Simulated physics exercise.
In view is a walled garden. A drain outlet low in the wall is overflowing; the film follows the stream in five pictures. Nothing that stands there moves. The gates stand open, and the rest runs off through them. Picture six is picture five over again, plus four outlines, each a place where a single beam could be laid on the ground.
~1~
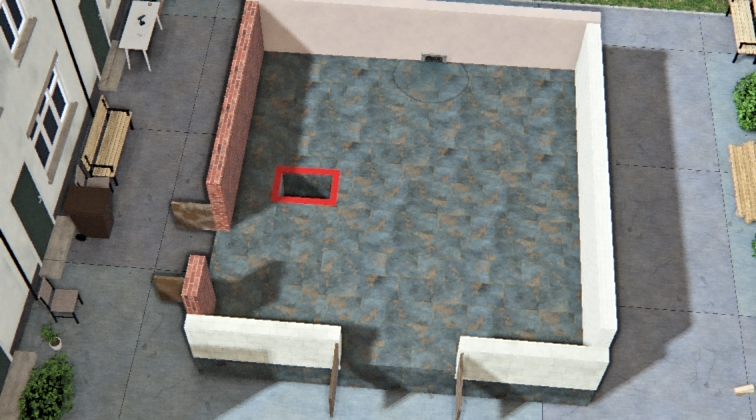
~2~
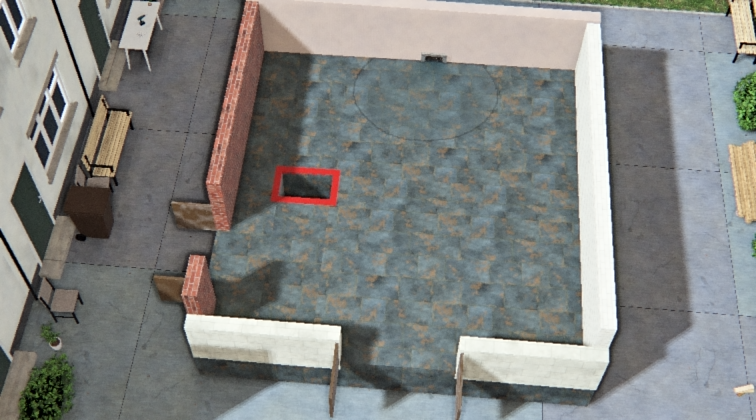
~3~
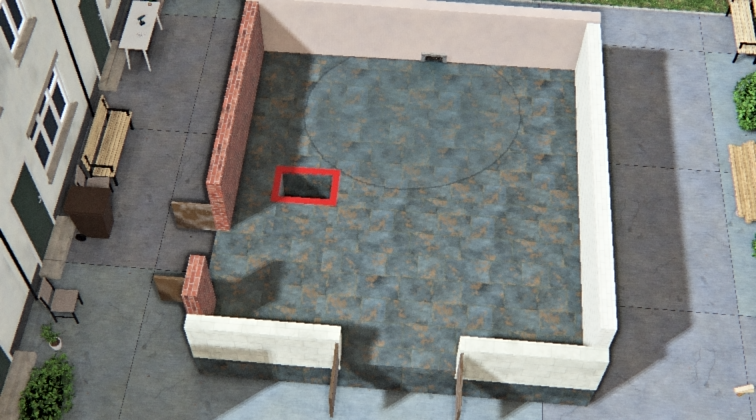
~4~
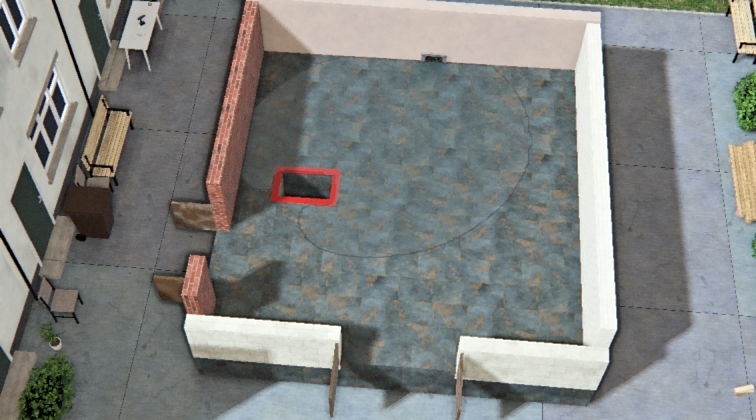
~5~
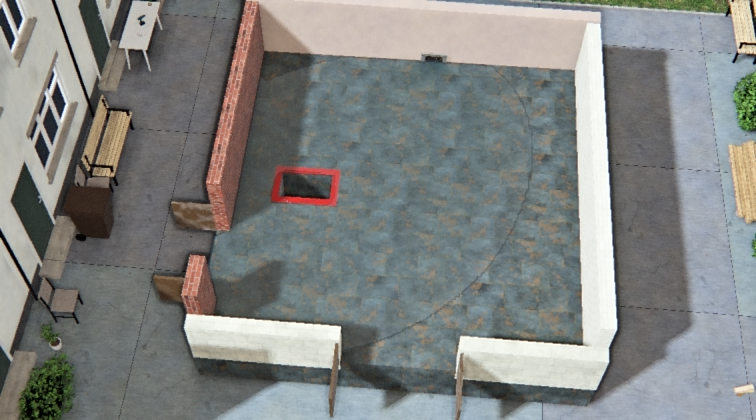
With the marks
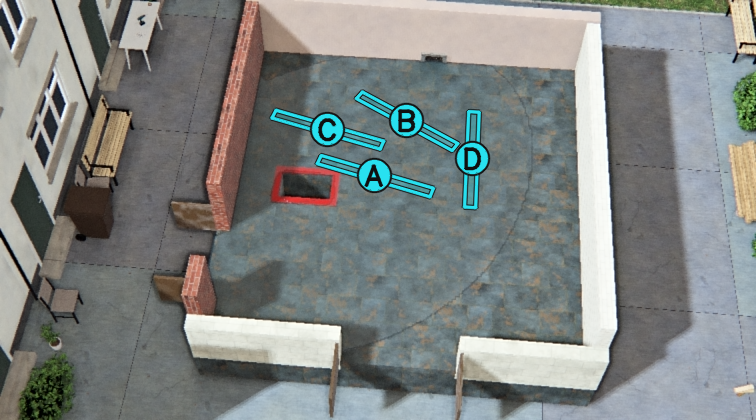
In a walled garden, water spreads from the back wall across the paving, reaching the red-edged gully.
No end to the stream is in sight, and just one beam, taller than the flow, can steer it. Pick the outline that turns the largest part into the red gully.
D is best.
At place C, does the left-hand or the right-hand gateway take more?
More leaves on the left.
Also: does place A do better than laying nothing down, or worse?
Place A is worse.
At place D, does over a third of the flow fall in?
No, it does not.
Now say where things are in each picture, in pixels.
Outfall at (434, 58); red gully at (306, 186); open gate at (223, 265); open gate at (399, 354); front seen at (412, 93), 3 % of the ground wet; red gully still dry, in the first picture.
Front seen at (386, 128), 11 % of the ground wet; red gully still dry, in the second picture.
Front seen at (329, 158), 25 % of the ground wet; red gully still dry, in the third picture.
Front seen at (314, 237), 44 % of the ground wet; red gully taking water, in the fourth picture.
Front seen at (211, 293), 67 % of the ground wet; red gully taking water, in the fifth picture.
On the marked copy, A from (319, 159) to (431, 192); B from (359, 95) to (455, 147); C from (274, 114) to (381, 145); D from (470, 207) to (473, 111).
Choosing A, about 9 % of the stream goes into the red gully, about 91 % out by the gates.
Choosing B, about 11 % of the stream goes into the red gully, about 88 % out by the gates.
Choosing C, about 15 % of the stream goes into the red gully, about 84 % out by the gates.
Choosing D, about 27 % of the stream goes into the red gully, about 73 % out by the gates.
